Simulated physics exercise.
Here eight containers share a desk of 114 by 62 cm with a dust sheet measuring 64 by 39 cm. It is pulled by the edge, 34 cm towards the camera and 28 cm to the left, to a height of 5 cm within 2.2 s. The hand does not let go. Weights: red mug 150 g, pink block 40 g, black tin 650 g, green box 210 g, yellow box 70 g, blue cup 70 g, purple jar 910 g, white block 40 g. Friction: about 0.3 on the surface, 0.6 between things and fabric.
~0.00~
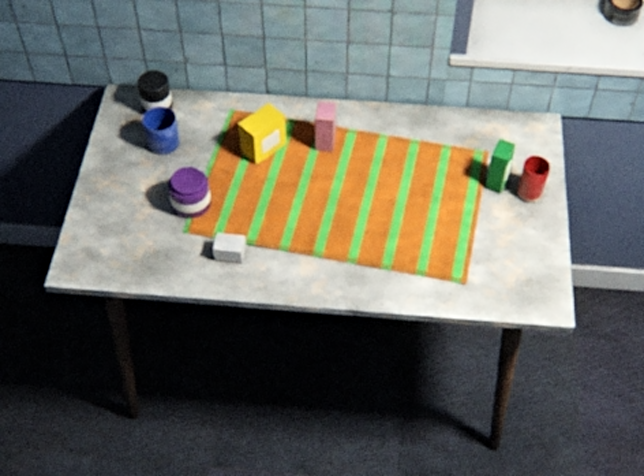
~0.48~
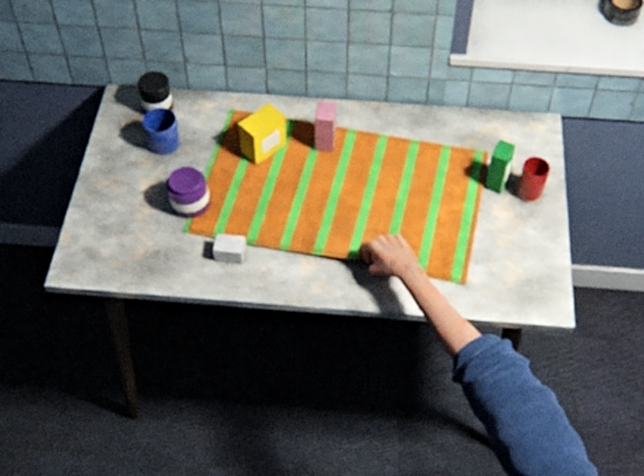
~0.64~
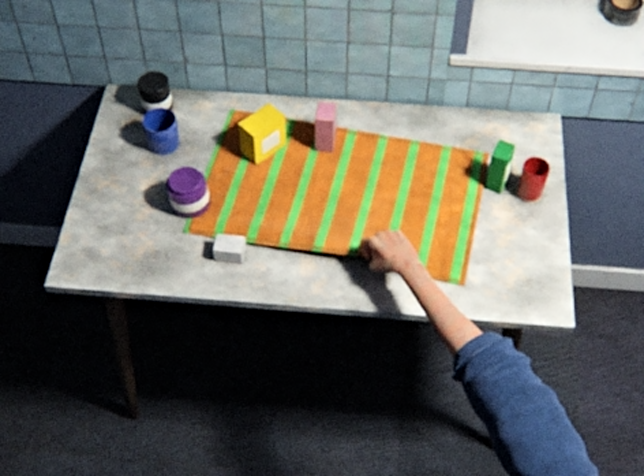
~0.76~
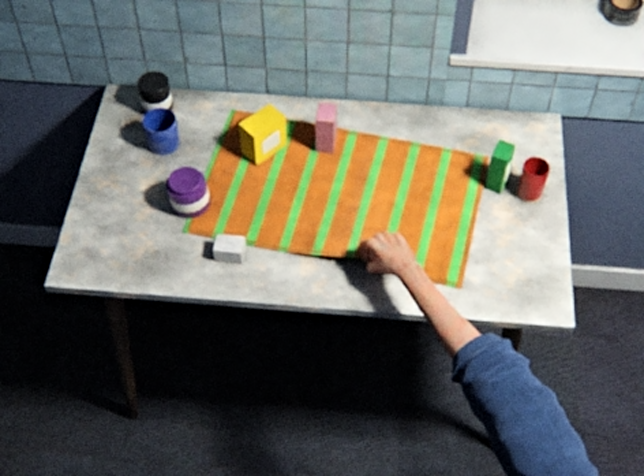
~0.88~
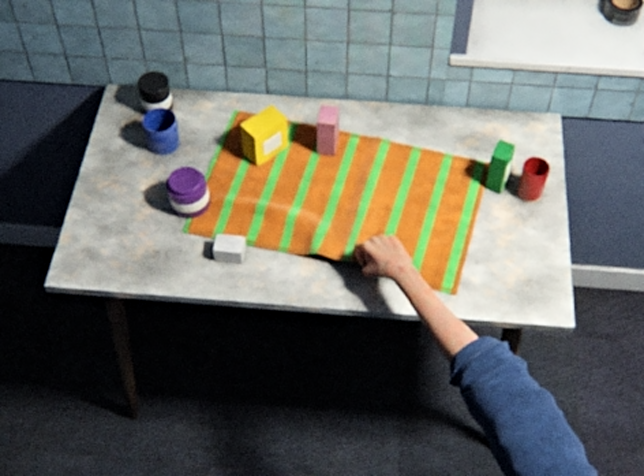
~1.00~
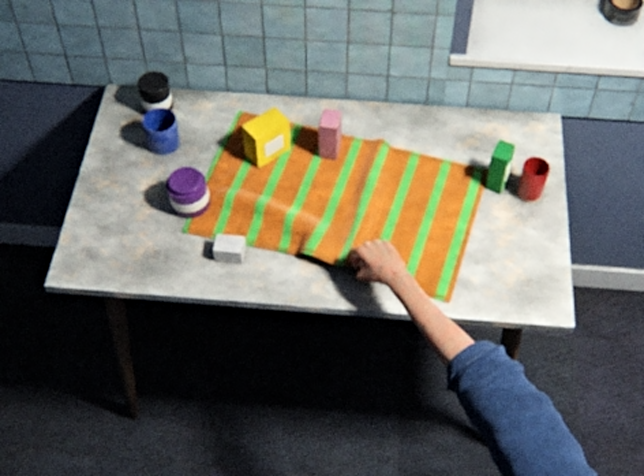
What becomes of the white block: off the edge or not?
The white block stays on.
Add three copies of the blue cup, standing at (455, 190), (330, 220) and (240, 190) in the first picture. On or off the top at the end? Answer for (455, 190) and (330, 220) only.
In that order: Drops off, goes over.
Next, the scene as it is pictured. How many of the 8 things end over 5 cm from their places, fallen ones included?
I count 3.
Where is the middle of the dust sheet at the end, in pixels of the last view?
Around (279, 333).
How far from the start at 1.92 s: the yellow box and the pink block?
Yellow box 15 cm, pink block 25 cm.
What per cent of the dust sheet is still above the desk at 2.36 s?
About 50 per cent.
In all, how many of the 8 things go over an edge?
0 of them.
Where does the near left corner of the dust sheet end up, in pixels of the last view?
Around (159, 245).
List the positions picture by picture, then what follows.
In the first frame, white block (229, 242); dust sheet corners (183, 232) (231, 109) (466, 284).
In the second frame, dust sheet corners (184, 232) (231, 109); grip (370, 262).
In the third frame, dust sheet corners (184, 232) (231, 109); grip (370, 258).
In the fourth frame, dust sheet corners (183, 232) (232, 110); grip (368, 260).
In the fifth frame, yellow box (264, 121); pink block (328, 114); dust sheet corners (183, 232) (235, 110); grip (364, 263).
In the sixth frame, white block (229, 243); dust sheet corners (183, 232) (449, 302); grip (358, 268).
By 1.5 s, 95 % of the dust sheet is still over the top; pink block 11 cm off its start, yellow box 6 cm off its start.
By 1.9 s, 80 % of the dust sheet is still over the top; white block 7 cm off its start, pink block 25 cm off its start, yellow box 16 cm off its start.
By 2.4 s, 50 % of the dust sheet is still over the top; white block 15 cm off its start at (161, 266), pink block 37 cm off its start at (337, 238), yellow box 25 cm off its start at (289, 199).
By 2.8 s, 40 % of the dust sheet is still over the top; white block 16 cm off its start, pink block 43 cm off its start, yellow box 29 cm off its start.
By 4.4 s, 35 % of the dust sheet is still over the top; white block 16 cm off its start at (159, 270), pink block 43 cm off its start at (328, 261), yellow box 29 cm off its start at (283, 216), purple jar 2 cm off its start at (181, 187).
